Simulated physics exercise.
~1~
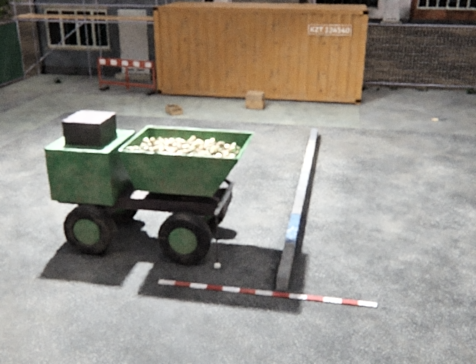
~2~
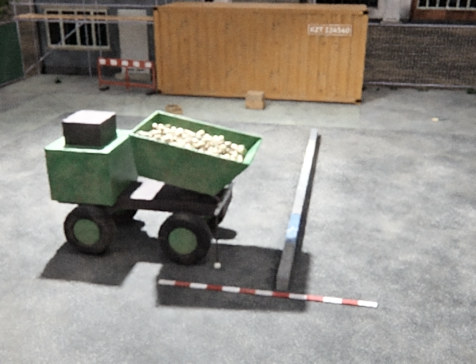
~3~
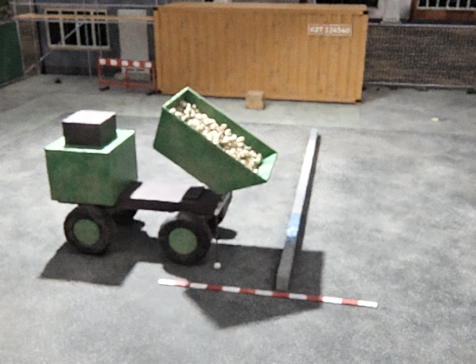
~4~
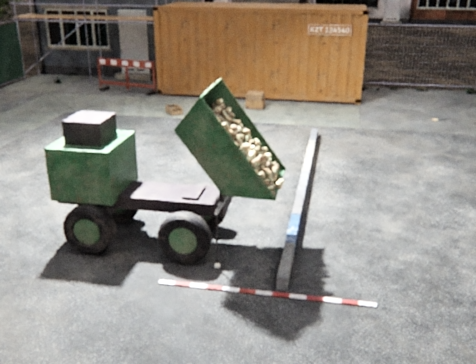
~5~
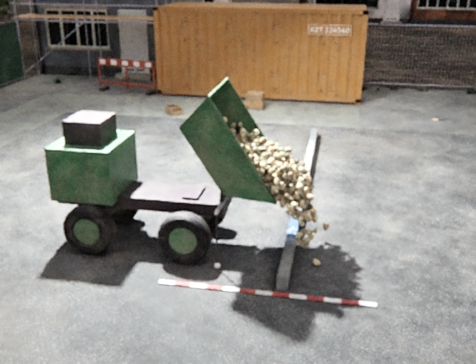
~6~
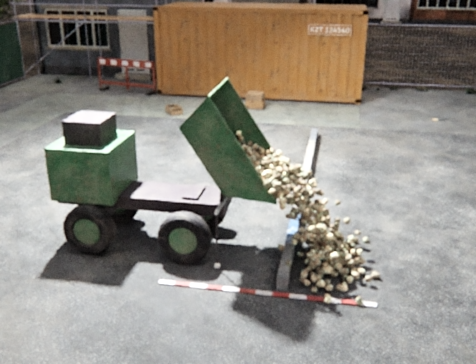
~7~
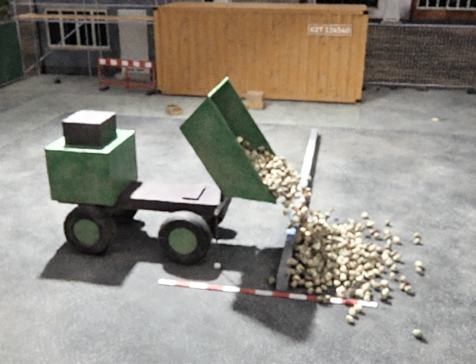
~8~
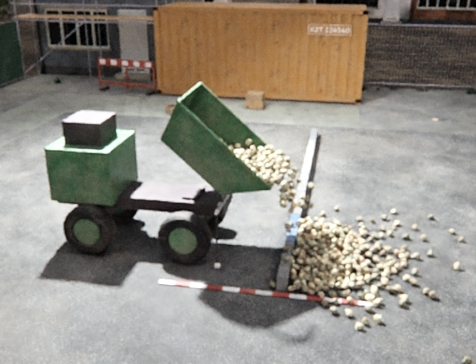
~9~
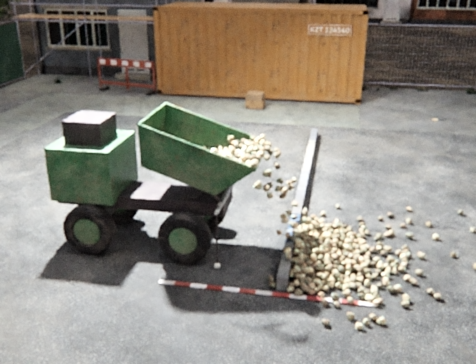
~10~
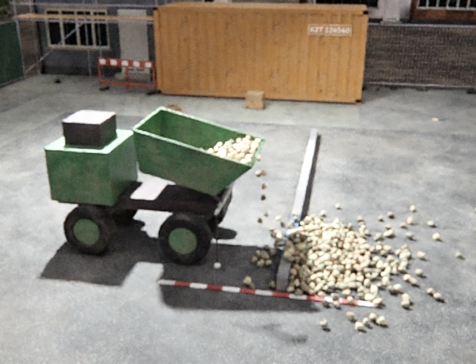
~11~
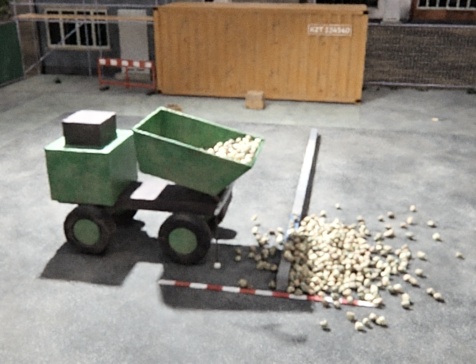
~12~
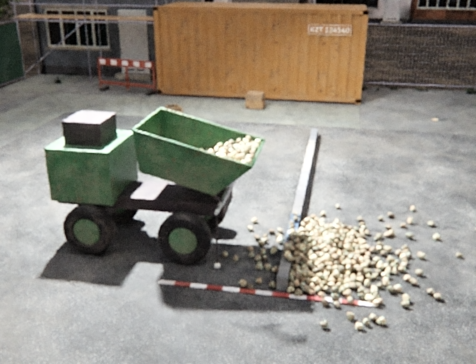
On a grey paved yard, seen from above and to one side, a small green dumper stands at the left, its open body full of pale stones. A long orange container and barriers line the back, while a dark kerb and a red-and-white staff lie to the right. The body tips steeply to the right, and the stones slide out, pouring mostly over the kerb and scattering beyond it. The body then swings partway back as more stones drop near the kerb. It stays slightly tilted, still holding many stones, beside the wide heap.
